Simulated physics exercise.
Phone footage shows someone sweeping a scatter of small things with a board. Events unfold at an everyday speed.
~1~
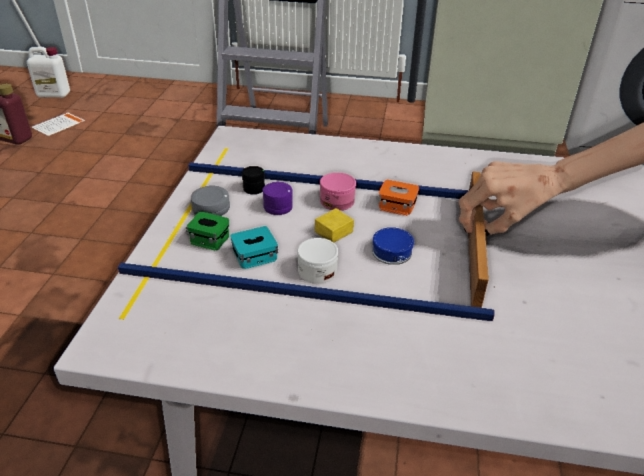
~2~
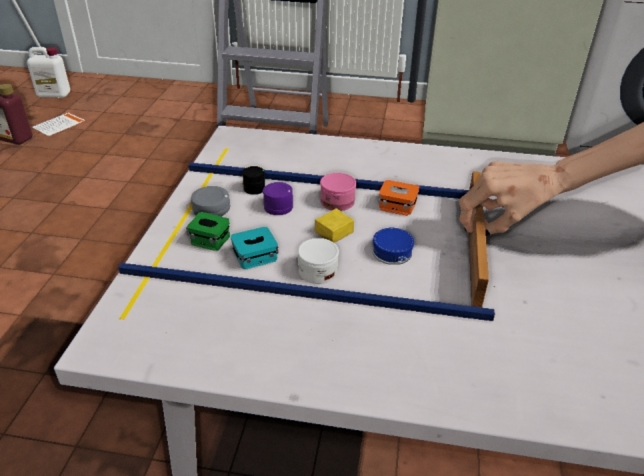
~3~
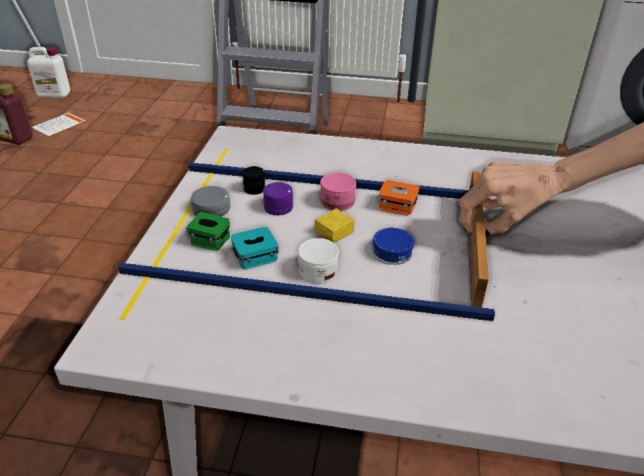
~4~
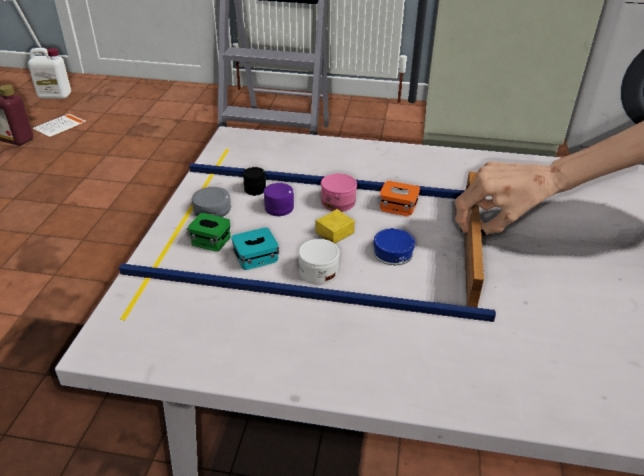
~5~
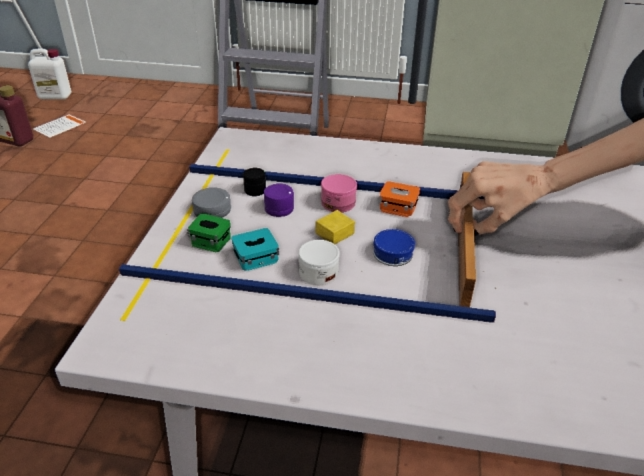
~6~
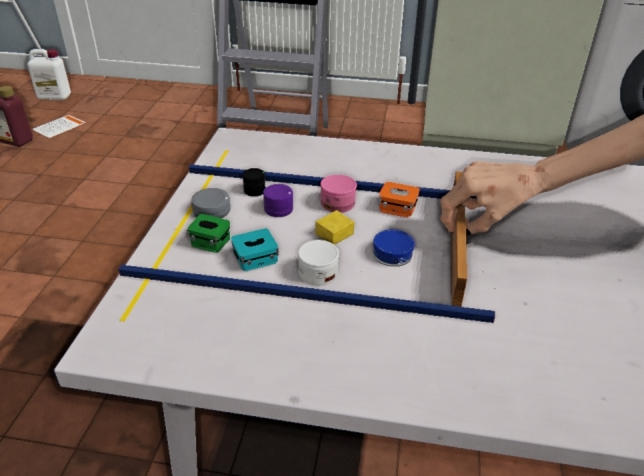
In a room with terracotta floor tiles, a radiator and a stepladder, a white table is seen from above at an angle. Small lids, tubs, cases and a yellow block in mixed colours lie between two blue rails, with yellow tape at left. At right, a hand holds a wooden board upright, first nearly still, then sliding it slightly left, while the objects stay put.
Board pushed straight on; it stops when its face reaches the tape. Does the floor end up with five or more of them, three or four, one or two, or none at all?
It ends with five pieces at least gone from the top.
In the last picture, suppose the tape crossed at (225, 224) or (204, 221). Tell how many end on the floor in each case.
Respectively 2 and 4.
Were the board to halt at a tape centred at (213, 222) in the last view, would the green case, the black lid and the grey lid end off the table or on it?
In short: Green case gone, black lid gone, grey lid gone.
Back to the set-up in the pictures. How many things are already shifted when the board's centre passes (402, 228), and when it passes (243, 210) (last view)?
The count reaches 2 first and 10 second.
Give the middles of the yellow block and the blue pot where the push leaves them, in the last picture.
The yellow block at (177, 202), the blue pot at (160, 221).
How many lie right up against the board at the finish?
Contact count: 4.
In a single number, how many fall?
The total is 6.
Soon after, none off yet; grey lid at rest near (211, 204); green case at rest near (210, 234); black lid at rest near (254, 182).
Then, none off yet; grey lid moved a little near (196, 203); green case moved about its own width near (182, 226); black lid moved well along near (208, 175).
At rest, the number that fall off is five or more; fallen, pink tub, purple lid, turquoise case, black lid, green case and grey lid.
